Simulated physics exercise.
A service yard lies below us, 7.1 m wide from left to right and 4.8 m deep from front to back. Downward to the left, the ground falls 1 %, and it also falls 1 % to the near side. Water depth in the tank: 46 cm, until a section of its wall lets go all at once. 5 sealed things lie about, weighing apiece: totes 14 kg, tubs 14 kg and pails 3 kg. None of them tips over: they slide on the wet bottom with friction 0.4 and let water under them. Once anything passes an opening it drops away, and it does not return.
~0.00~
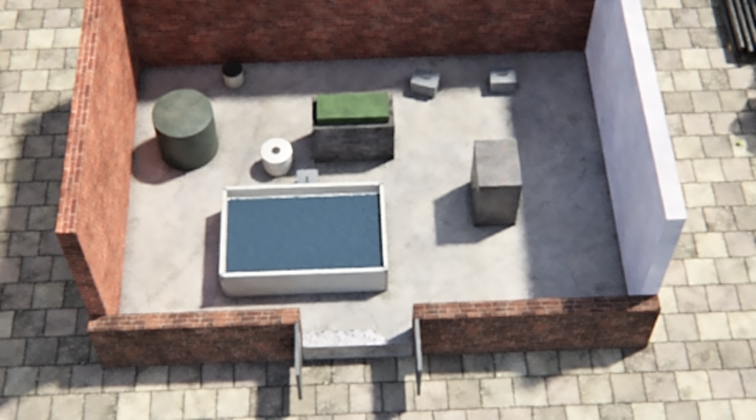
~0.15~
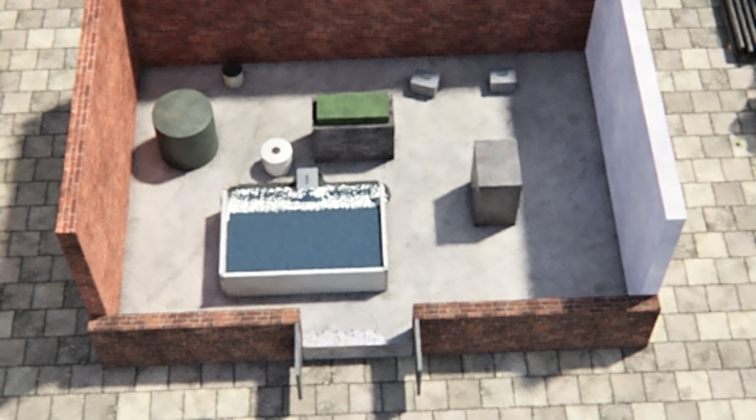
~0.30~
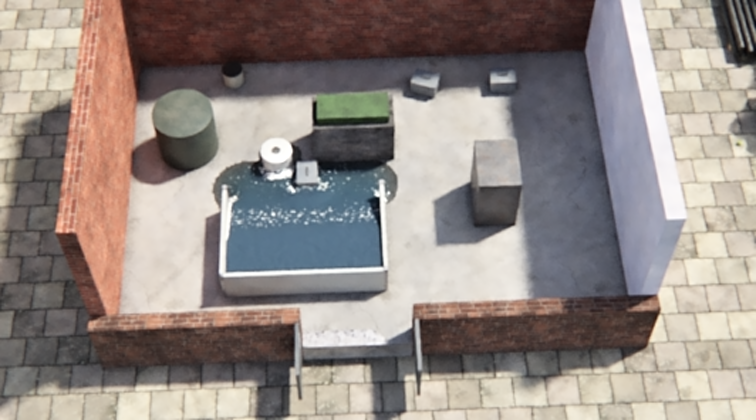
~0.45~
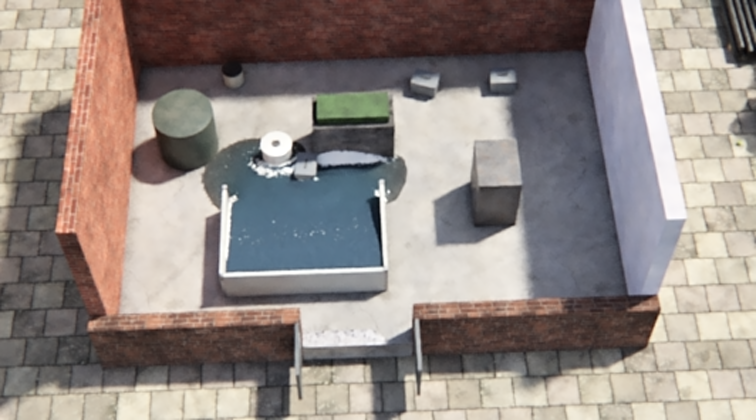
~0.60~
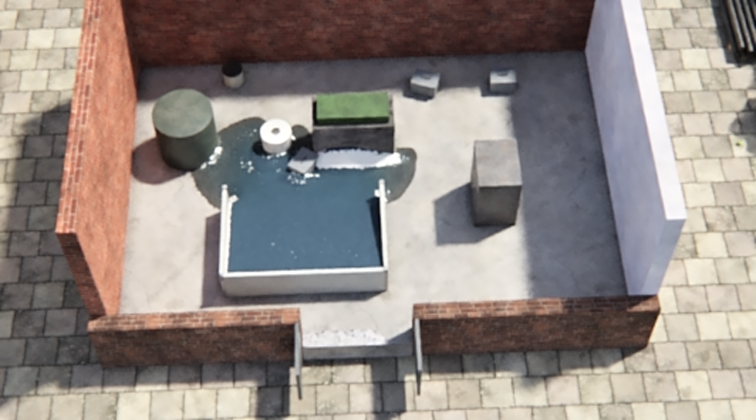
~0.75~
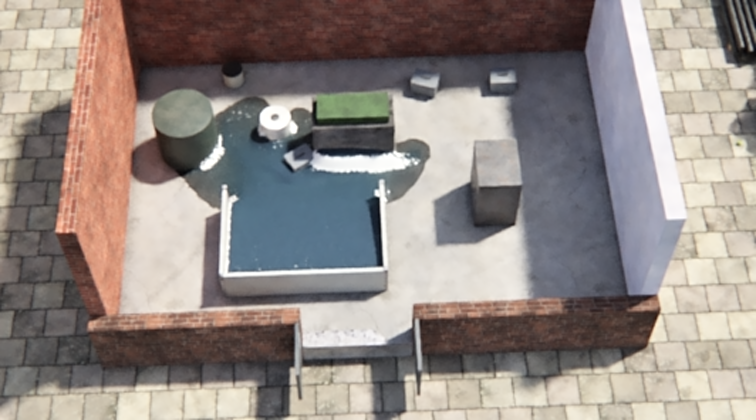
The video shows water surging through the far side of a rectangular tank in a walled yard, spreading around a planter and toward a dark green drum, shifting a small grey tote, then a round white tub, slightly backward.
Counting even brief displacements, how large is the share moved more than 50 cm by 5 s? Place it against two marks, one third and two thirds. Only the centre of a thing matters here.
Between the two marks.
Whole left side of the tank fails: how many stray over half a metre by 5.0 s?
1.
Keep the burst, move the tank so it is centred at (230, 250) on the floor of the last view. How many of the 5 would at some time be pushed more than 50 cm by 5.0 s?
Result: 3 of them.
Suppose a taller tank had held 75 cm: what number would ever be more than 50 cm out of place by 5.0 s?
In that case the number is 3.
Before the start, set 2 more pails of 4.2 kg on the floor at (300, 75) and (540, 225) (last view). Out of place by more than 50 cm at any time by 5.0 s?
First exceeds it, then falls shy.
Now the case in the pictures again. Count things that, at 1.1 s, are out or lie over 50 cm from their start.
It comes to 2.
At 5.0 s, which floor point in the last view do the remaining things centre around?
Near (368, 133).
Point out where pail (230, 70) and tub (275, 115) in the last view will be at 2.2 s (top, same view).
First one near (187, 65), second near (281, 55).
After 1.1 s 2 of 5 are over 50 cm from their spots; 0 afloat.
After 2.2 s 3 of 5 are over 50 cm from their spots; 2 afloat.
After 3.5 s 3 of 5 are over 50 cm from their spots; 1 afloat.
After 5.0 s 3 of 5 are over 50 cm from their spots, and 3 have been at some point; 1 afloat.
